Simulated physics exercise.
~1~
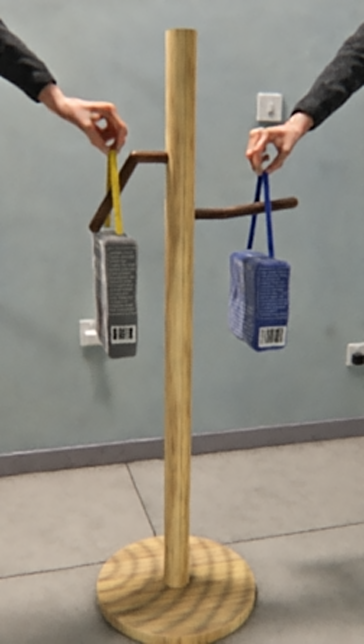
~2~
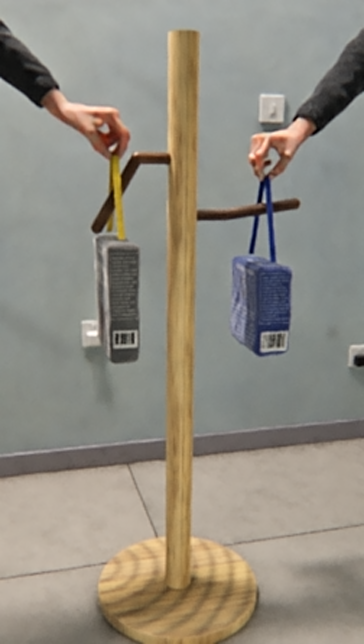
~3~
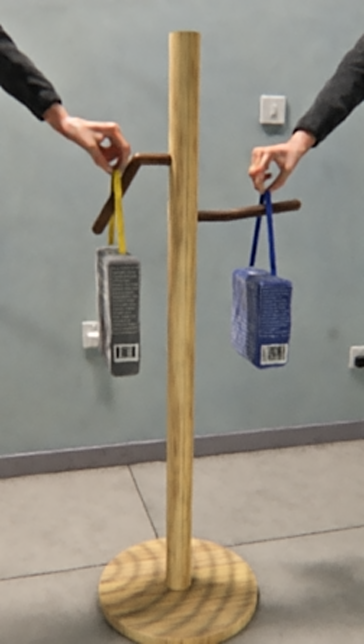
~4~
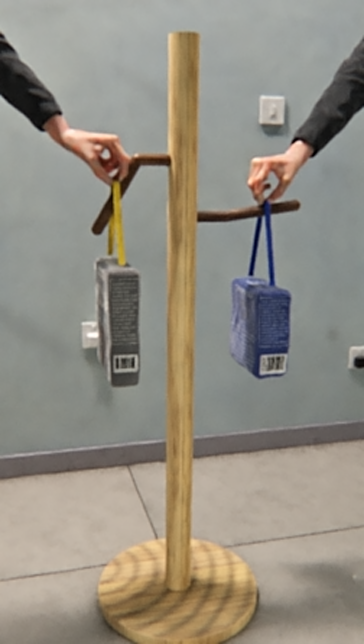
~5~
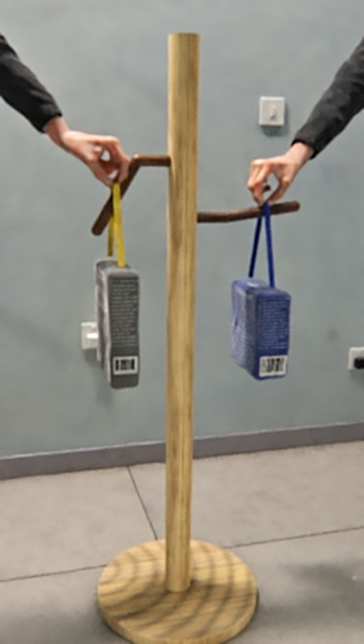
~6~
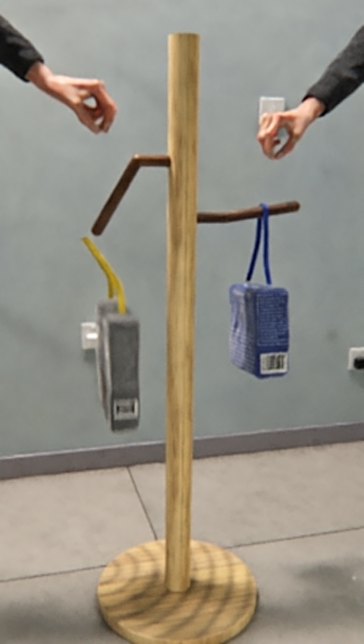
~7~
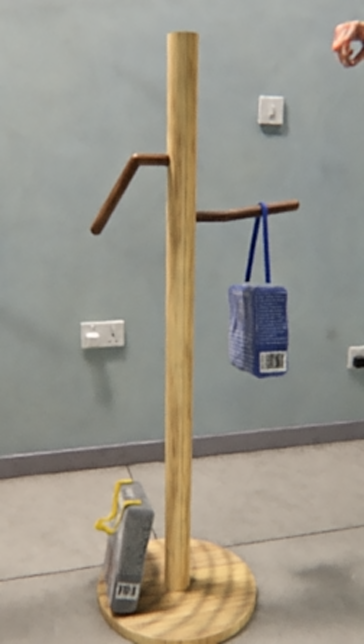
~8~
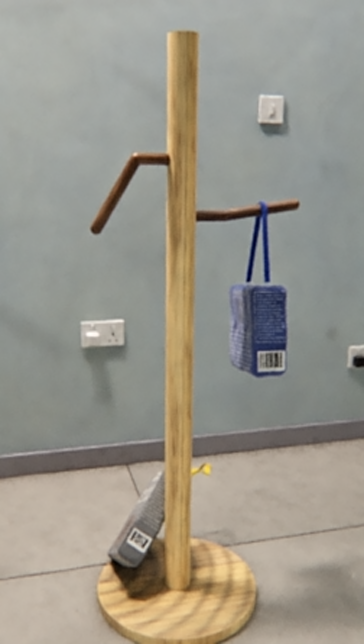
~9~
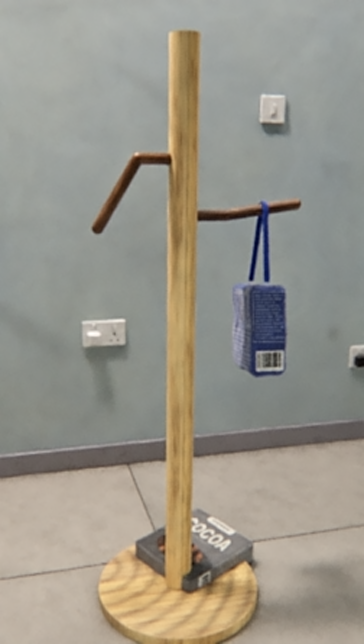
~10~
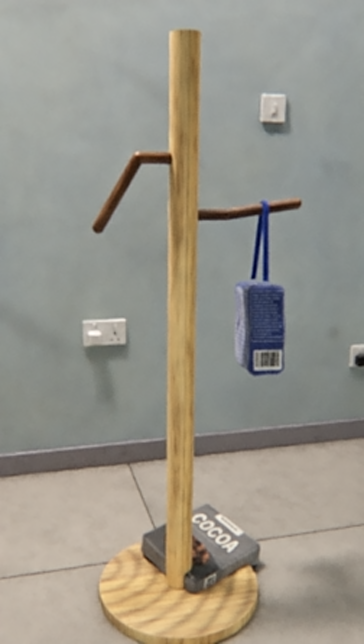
To begin with, two hands hold a grey bag by a yellow loop and a blue bag by a blue loop, on either side of a wooden stand with two pegs. The hands lower both bags a little, bringing the loops to the pegs. They then let go and draw back, and the grey bag drops from the down-sloping left peg while the blue one stays hanging on the right. The grey bag lands at the foot of the stand, leans and tips over behind the post. It ends on its side, its cocoa label showing, with the blue bag still on its peg.
